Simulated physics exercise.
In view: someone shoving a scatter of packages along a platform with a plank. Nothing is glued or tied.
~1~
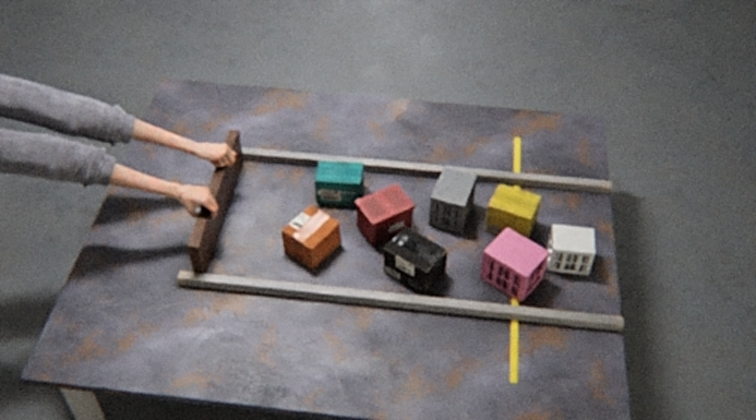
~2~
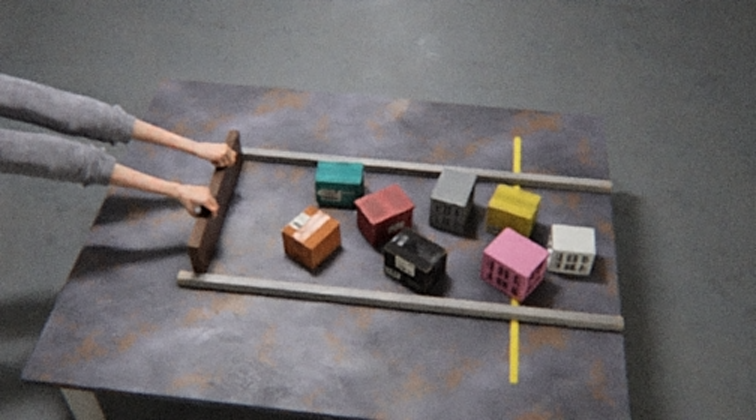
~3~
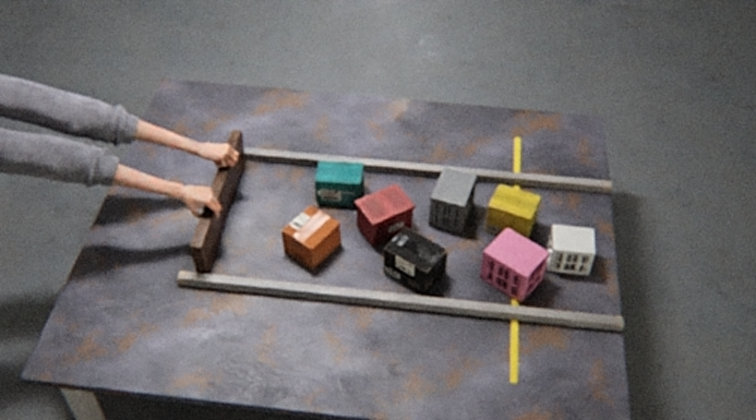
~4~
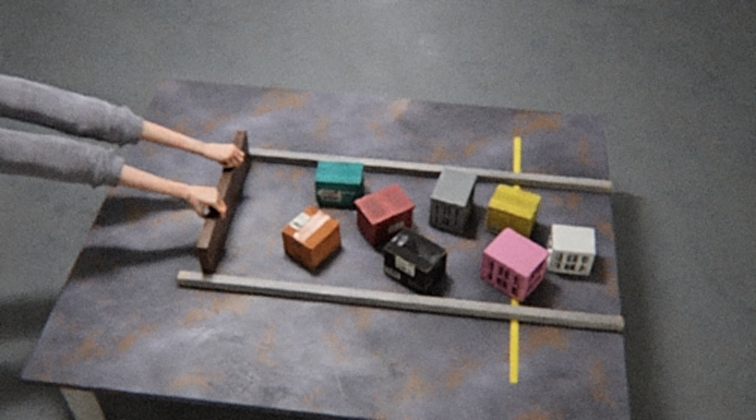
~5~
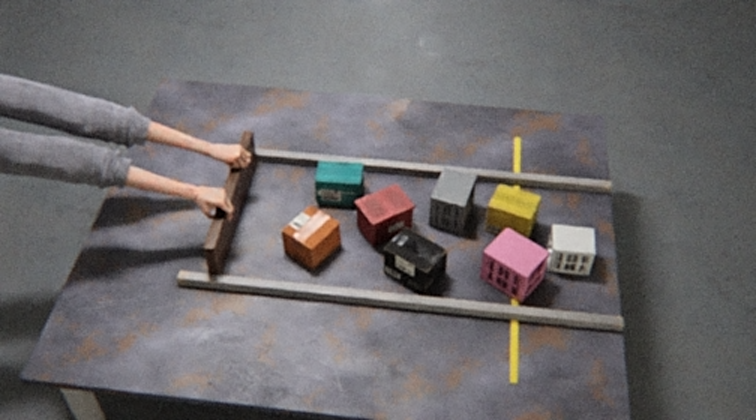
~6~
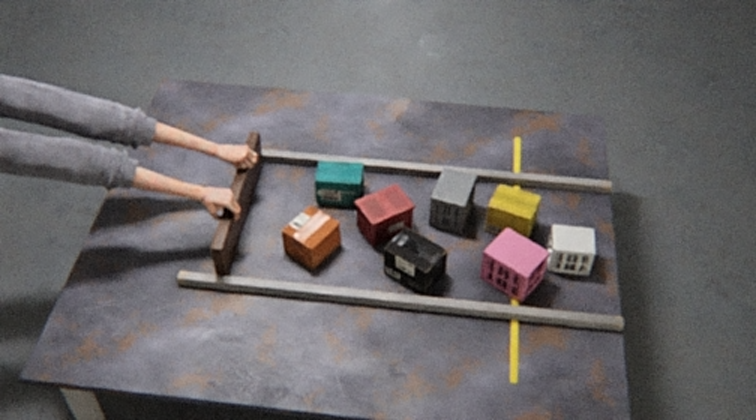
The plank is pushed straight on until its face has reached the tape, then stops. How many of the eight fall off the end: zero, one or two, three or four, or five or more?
The number that fall off is one or two.
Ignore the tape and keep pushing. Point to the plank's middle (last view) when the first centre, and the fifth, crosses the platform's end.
About (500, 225), then (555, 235).
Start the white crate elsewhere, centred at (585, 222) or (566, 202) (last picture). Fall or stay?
The white crate is lost; tumbles off.
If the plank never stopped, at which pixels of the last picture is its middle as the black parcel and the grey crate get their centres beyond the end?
At (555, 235) for the black parcel; at (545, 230) for the grey crate.
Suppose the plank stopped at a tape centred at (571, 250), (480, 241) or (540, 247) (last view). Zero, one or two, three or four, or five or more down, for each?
In that order: More than four; none at all; 3 or 4.
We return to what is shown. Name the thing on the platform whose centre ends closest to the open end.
Foremost is the white crate.
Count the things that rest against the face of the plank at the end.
That makes 2.
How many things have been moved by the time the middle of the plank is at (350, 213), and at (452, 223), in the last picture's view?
At the one place 4, at the other 8.
Early on, none off yet; white crate at rest near (571, 250); pink crate at rest near (514, 265); yellow box at rest near (513, 214).
Finally, the number that fall off is one or two; lost, yellow box.
